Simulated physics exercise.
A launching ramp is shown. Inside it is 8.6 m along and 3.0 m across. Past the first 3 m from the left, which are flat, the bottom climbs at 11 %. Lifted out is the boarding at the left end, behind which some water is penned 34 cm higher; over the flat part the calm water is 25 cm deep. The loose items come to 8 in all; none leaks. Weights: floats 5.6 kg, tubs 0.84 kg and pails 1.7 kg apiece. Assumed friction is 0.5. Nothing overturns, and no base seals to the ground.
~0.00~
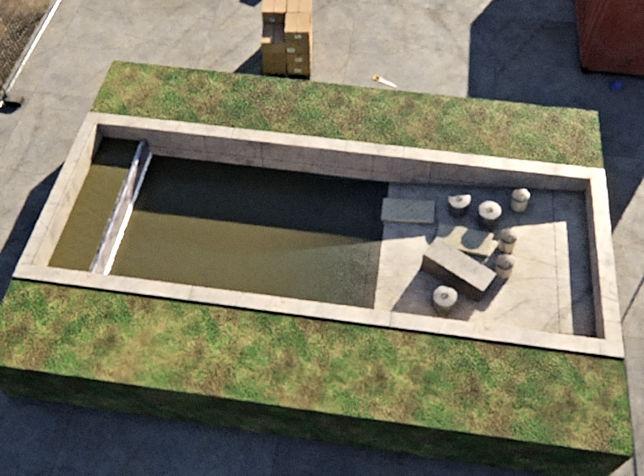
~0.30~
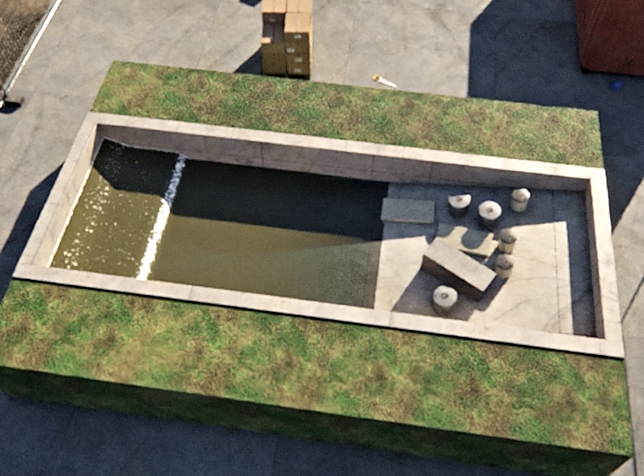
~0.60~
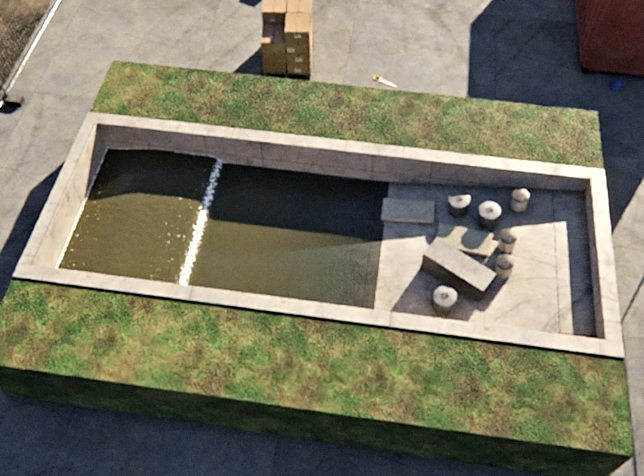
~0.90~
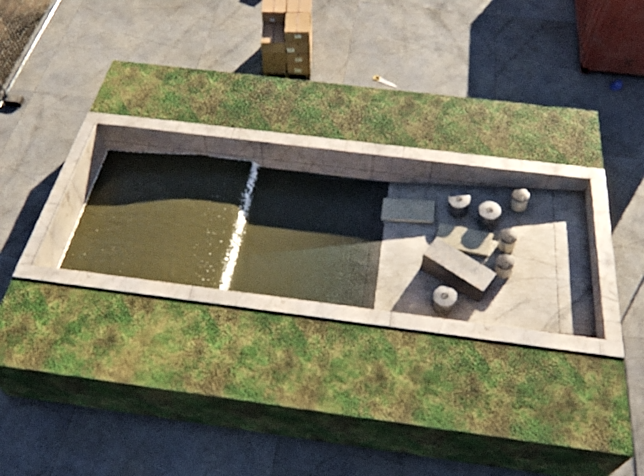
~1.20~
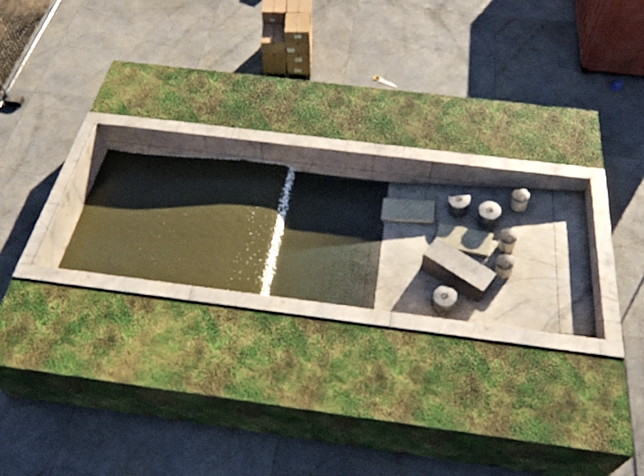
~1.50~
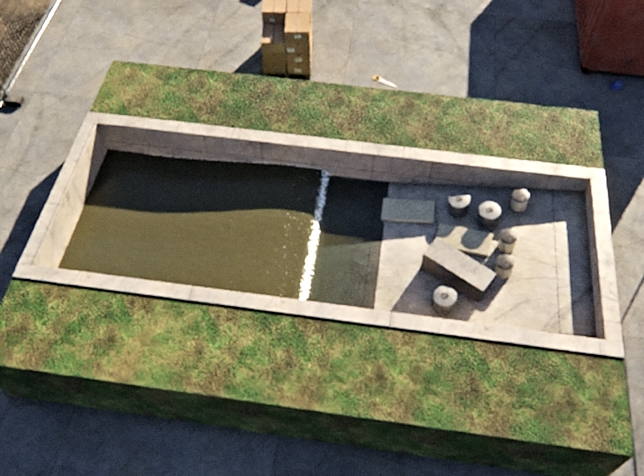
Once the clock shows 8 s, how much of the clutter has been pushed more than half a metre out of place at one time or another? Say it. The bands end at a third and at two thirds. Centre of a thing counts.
The share is in the top band.
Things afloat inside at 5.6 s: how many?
It comes to 6.
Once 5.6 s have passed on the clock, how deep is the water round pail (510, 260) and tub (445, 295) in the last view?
Around 4 cm and 1 cm.
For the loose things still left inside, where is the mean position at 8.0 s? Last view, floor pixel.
Averaged position, last view: Near pixel (351, 224).
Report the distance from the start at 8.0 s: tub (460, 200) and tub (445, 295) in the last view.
In turn: 250 cm, 50 cm.
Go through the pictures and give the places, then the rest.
In the first frame, a float at (464, 239) rests on the ground; a tub at (447, 296) rests on the ground; 15.5 m2 under water; 0 of 8 have shifted.
In the second frame, a float at (464, 239), on the bottom; a tub at (447, 296) rests on the ground; water covers 15.5 m2; 0 of 8 have shifted.
In the third frame, a float at (464, 239) rests on the ground; a tub at (447, 296) rests on the ground; water covers 15.5 m2; 0 of 8 have shifted.
In the fourth frame, a float at (464, 239), on the bottom; a tub at (447, 296) rests on the ground; water covers 15.5 m2; 0 of 8 have shifted.
In the fifth frame, a float at (464, 239), on the bottom; a tub at (447, 296) rests on the ground; 15.5 m2 under water; 0 of 8 have shifted.
In the sixth frame, a float at (464, 239) rests on the ground; a tub at (447, 296), on the bottom; 15.5 m2 under water; 0 of 8 have shifted.
After 2.1 s 0 of 8 are over 50 cm from their spots; 0 afloat.
After 3.6 s 3 of 8 are over 50 cm from their spots; 4 afloat.
After 5.6 s 5 of 8 are over 50 cm from their spots; 6 afloat.
After 8.0 s 6 of 8 are over 50 cm from their spots, and 7 have been at some point; 6 afloat.
